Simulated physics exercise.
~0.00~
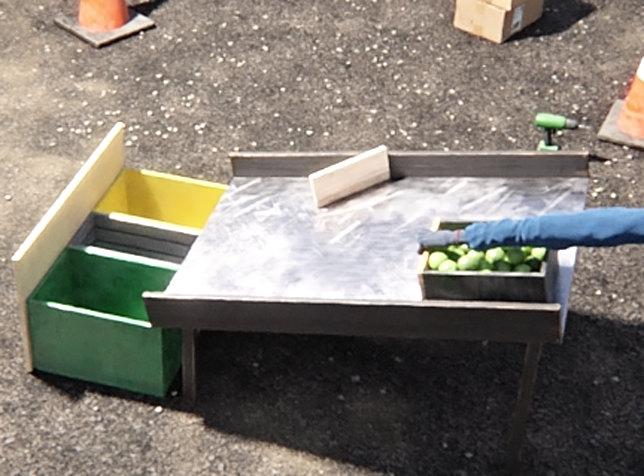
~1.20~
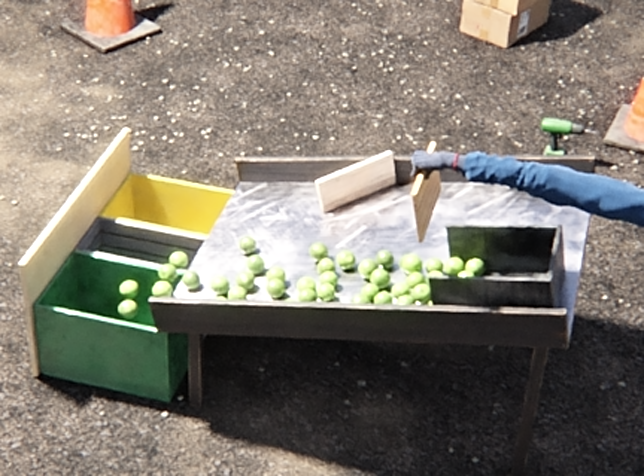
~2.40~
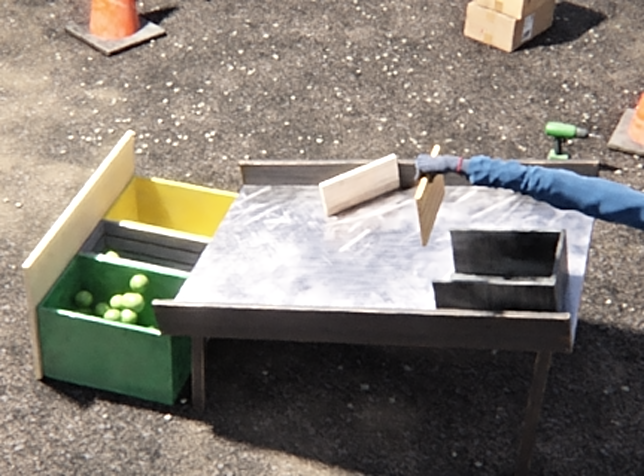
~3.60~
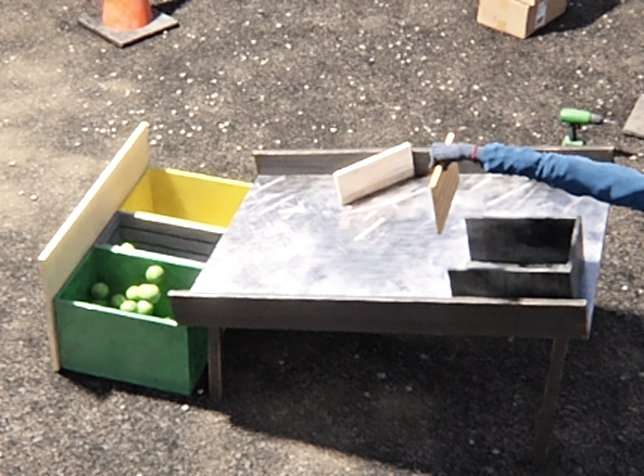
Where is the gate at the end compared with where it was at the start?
At the start the gate is down at the left end of the black pen, holding the apples in. At the end the gloved hand is holding it up higher, clear of the emptied pen.
